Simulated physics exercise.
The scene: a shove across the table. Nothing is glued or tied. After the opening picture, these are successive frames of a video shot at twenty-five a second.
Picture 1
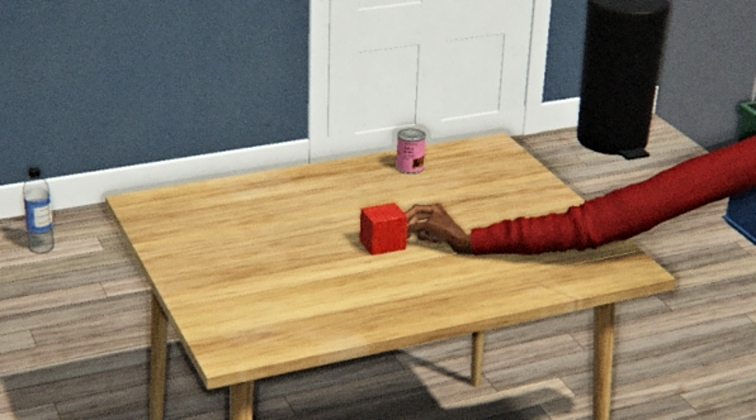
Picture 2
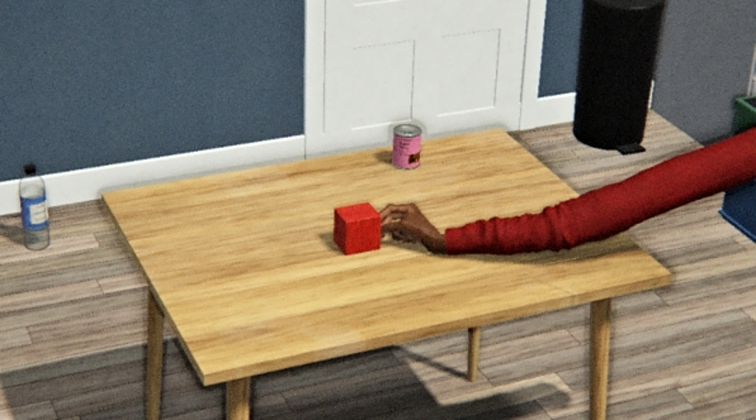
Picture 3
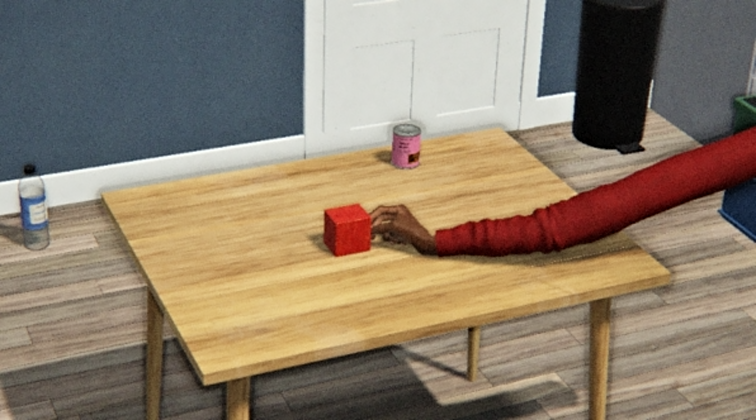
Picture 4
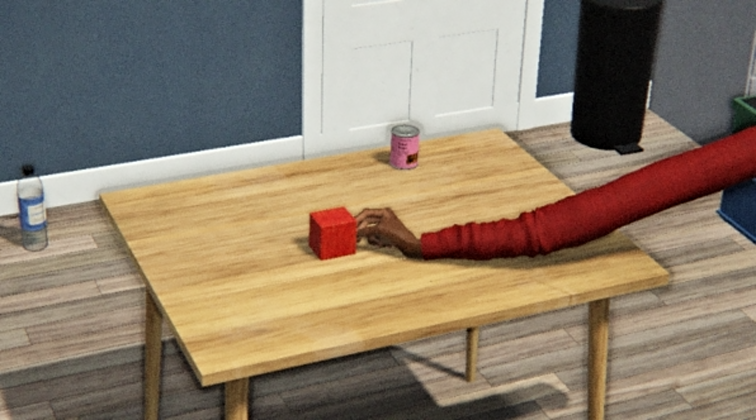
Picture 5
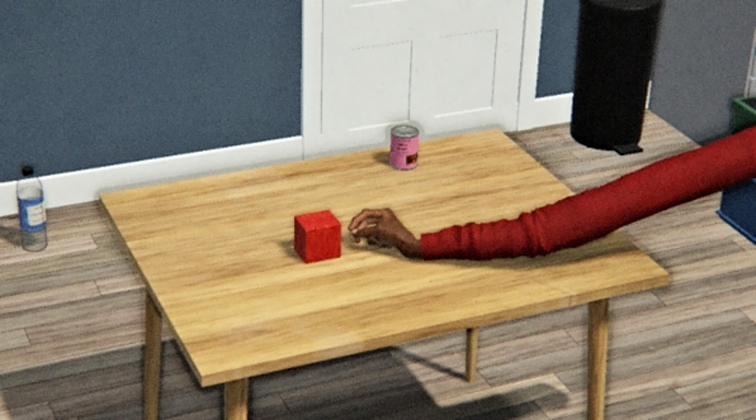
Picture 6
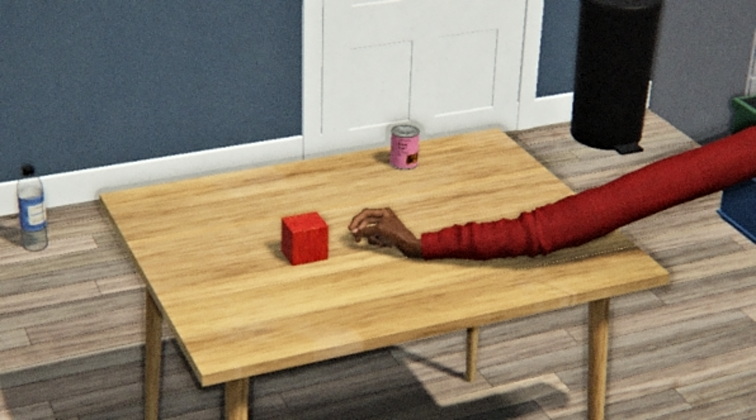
A red-sleeved arm pushes a red block left across the table, and the block slides ahead.
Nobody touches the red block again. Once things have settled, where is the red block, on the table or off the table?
The red block is still on the table.
Then, 0.10 s on from there, red block shifted about its own width near (277, 244).
Then, 0.20 s on from there, red block shifted well along near (259, 247).
In the end, moved from the start, red block. At the end, from the last picture's camera, red block near (248, 249).
